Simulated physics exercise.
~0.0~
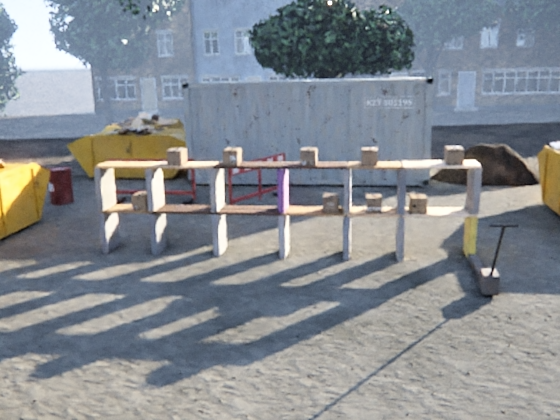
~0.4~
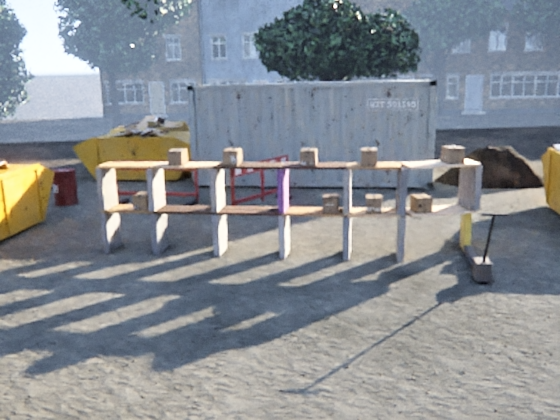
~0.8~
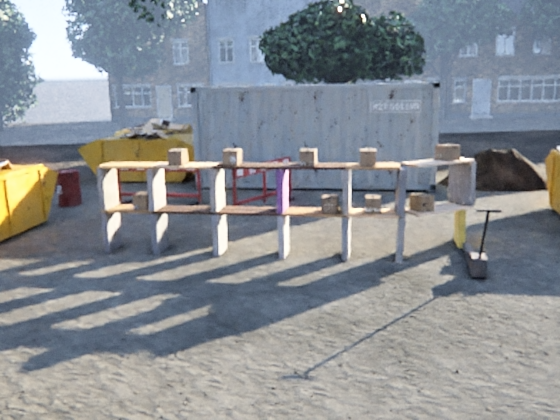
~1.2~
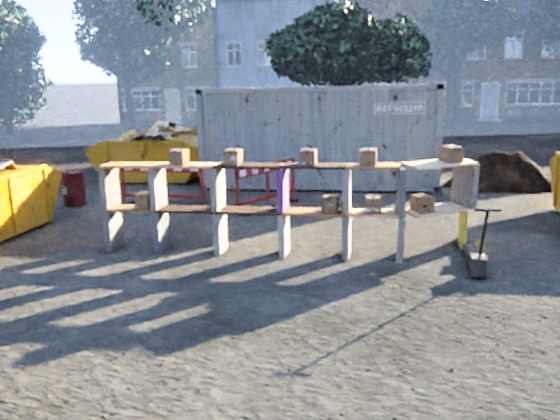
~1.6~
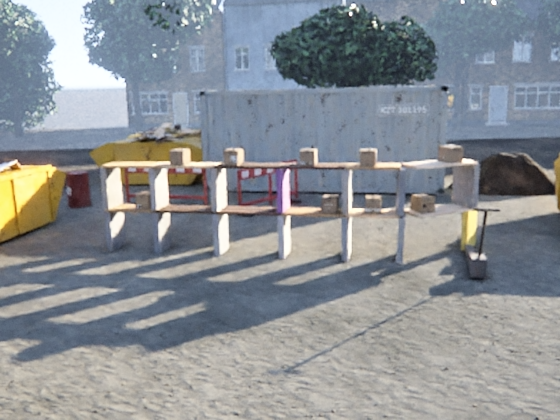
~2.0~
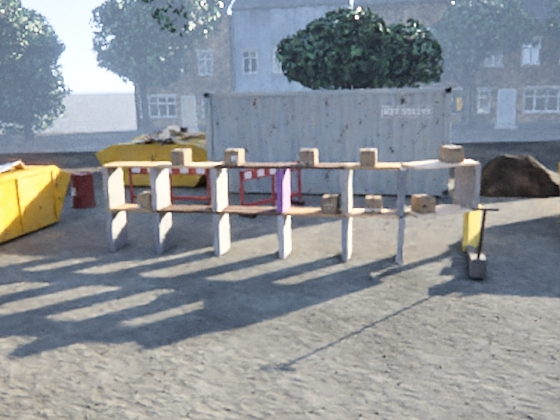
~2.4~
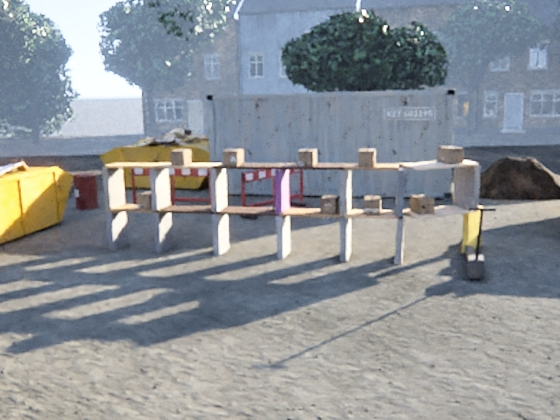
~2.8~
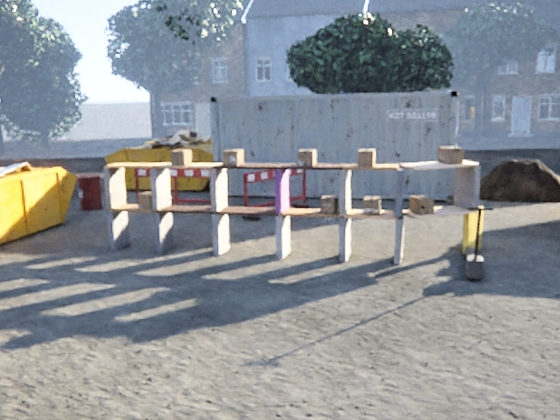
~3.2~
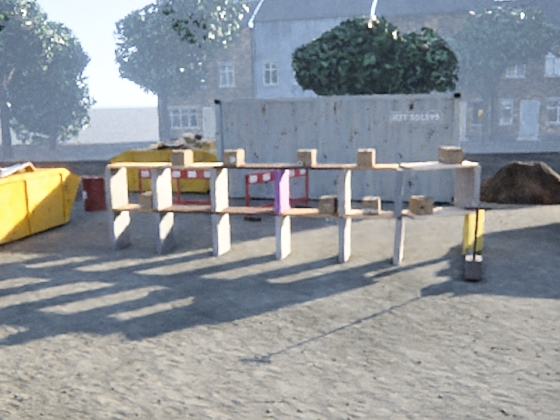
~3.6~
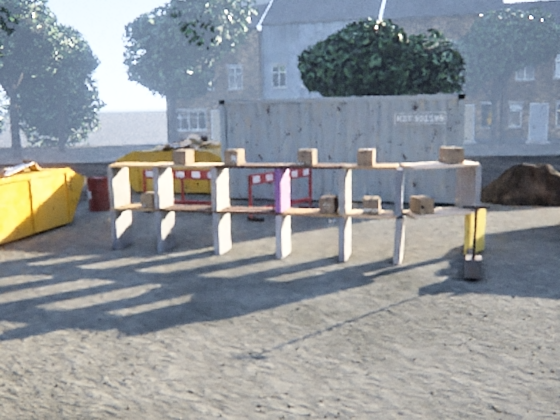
A long two-tier run of boards on upright cases, loaded with cartons, stood in a yard as a small jack nudged the yellow upright at its right end, shifting it slightly; the view drifted sideways, and everything was still standing at the end.
